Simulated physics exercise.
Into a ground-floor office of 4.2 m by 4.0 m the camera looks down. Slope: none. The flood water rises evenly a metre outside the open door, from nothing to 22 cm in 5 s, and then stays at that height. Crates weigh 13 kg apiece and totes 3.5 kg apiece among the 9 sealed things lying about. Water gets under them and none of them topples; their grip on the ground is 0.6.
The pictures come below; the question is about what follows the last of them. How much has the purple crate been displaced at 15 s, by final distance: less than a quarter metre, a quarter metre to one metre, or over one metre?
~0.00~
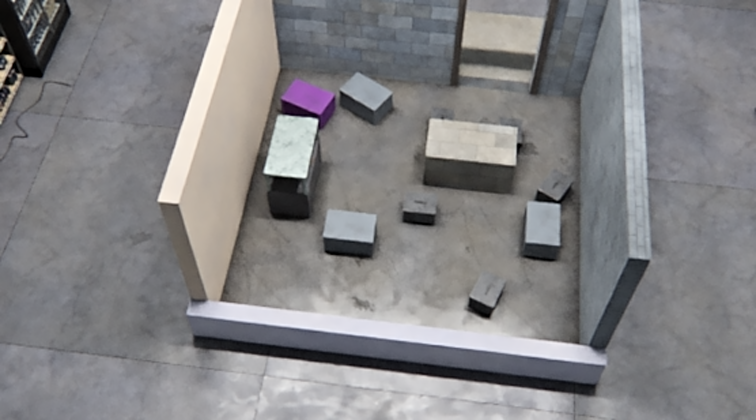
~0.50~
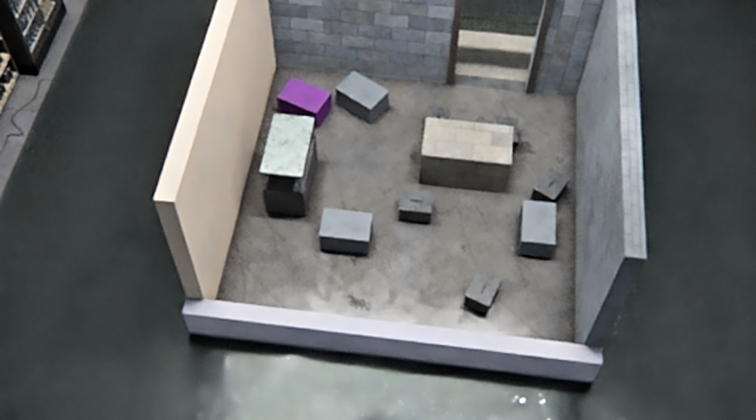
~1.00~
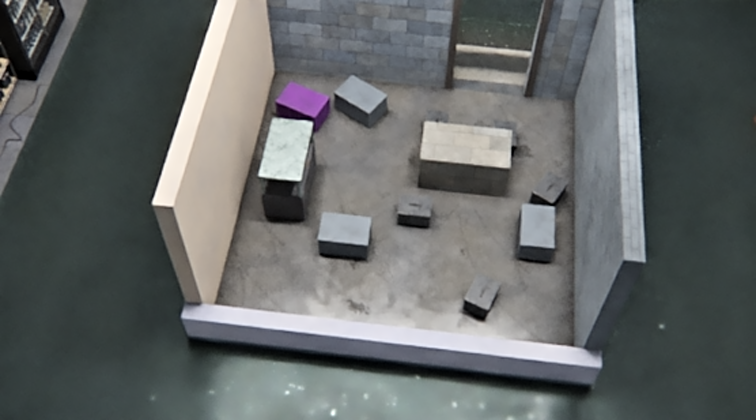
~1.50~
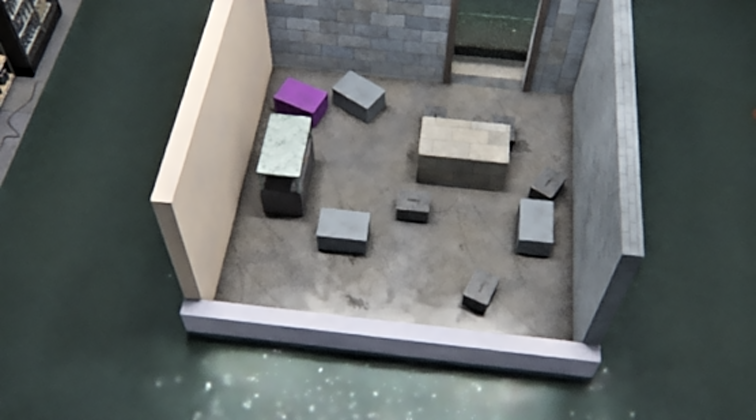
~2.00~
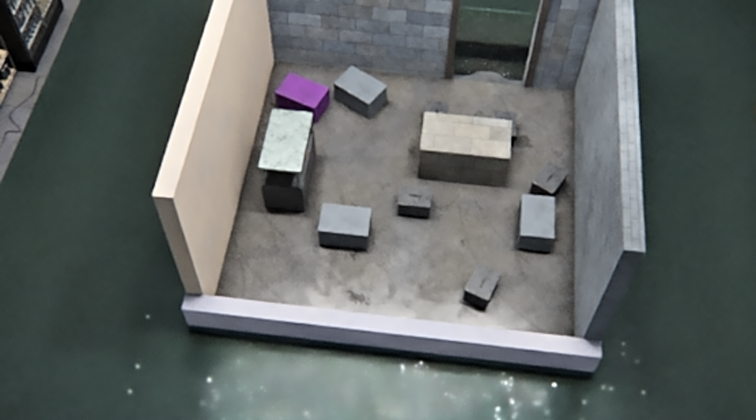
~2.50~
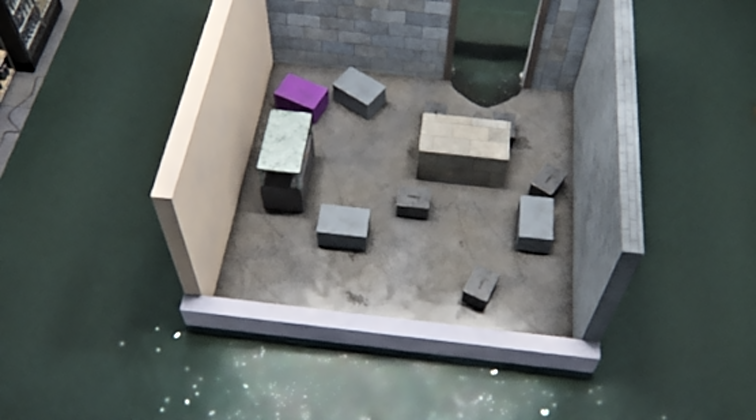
A quarter metre to one metre.
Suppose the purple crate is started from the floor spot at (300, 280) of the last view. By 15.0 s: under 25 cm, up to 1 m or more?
Outcome - it covers a small distance.
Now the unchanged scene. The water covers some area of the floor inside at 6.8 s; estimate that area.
I'd put it close to 9.5 m2.
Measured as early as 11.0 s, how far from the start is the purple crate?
Around 60 cm from the start by that time.
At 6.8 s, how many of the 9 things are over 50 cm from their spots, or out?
At that time I count 2.
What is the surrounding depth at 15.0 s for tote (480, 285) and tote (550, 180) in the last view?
I'd estimate 8 cm for the first and 7 cm for the second.
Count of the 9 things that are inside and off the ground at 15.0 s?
I count 9.
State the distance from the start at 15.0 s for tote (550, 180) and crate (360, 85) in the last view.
Respectively 250 and 50 centimetres.
After 3.5 s the purple crate is near (301, 91), 0.0 m from its start, aground; 0 afloat.
After 6.8 s the purple crate is near (301, 91), 0.0 m from its start, aground; 3 afloat.
After 11.0 s the purple crate is near (269, 115), 0.6 m from its start, afloat; 7 afloat.
After 15.0 s the purple crate is near (269, 114), 0.6 m from its start, afloat; 9 afloat.
